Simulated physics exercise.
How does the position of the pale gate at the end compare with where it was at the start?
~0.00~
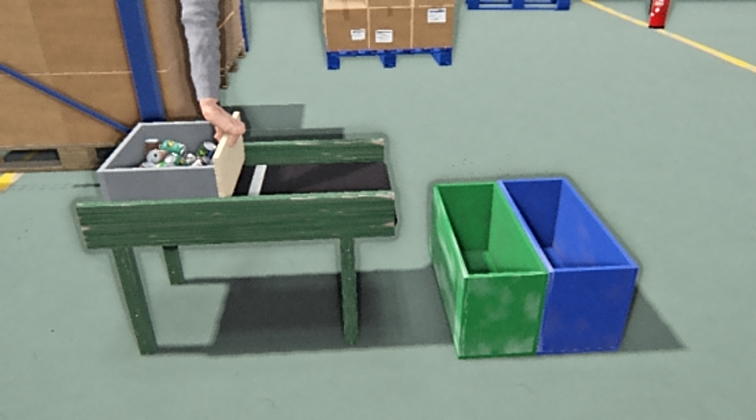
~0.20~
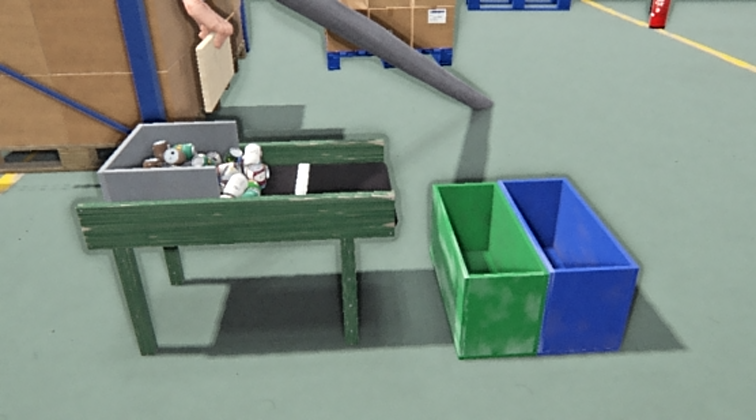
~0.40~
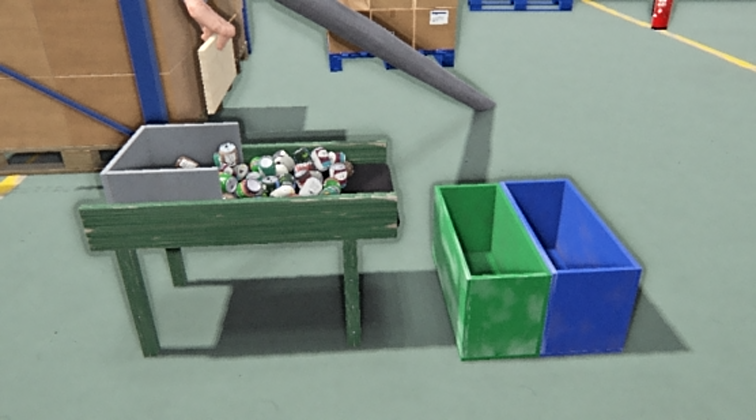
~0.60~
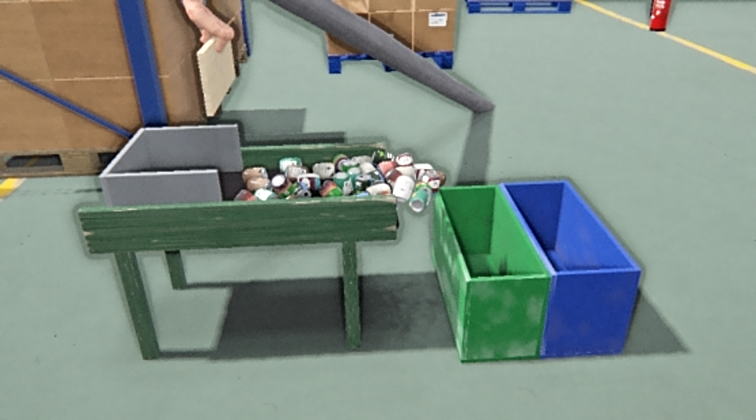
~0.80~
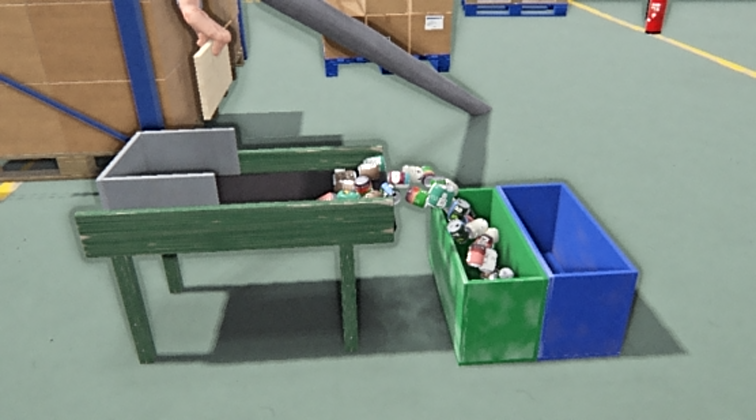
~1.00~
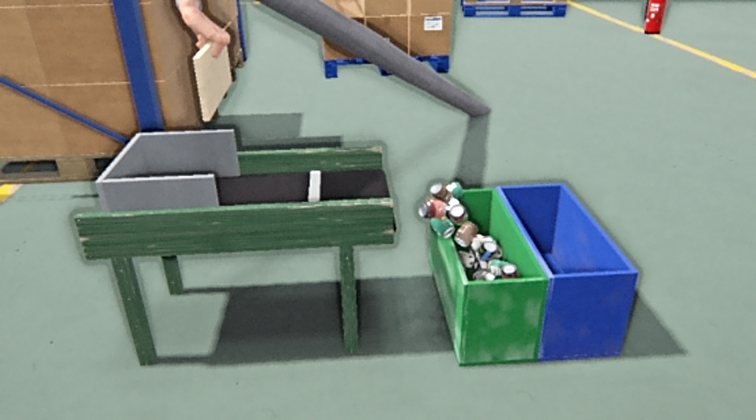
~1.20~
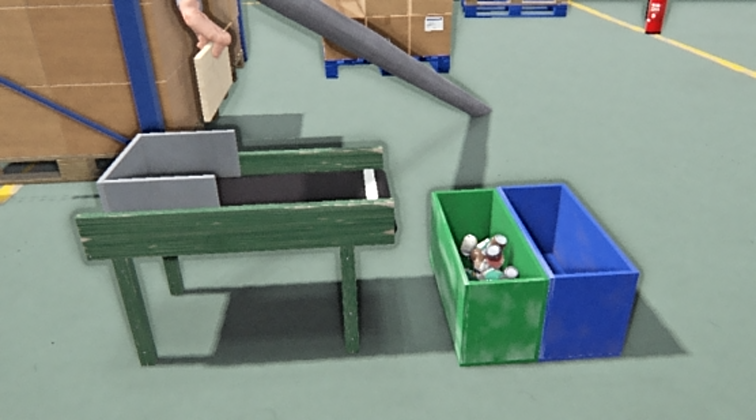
At the start the gate stands at the right-hand side of the grey pen, closing it off. By the end it is held up in the air above the pen by a hand, slightly to the left of where it began.
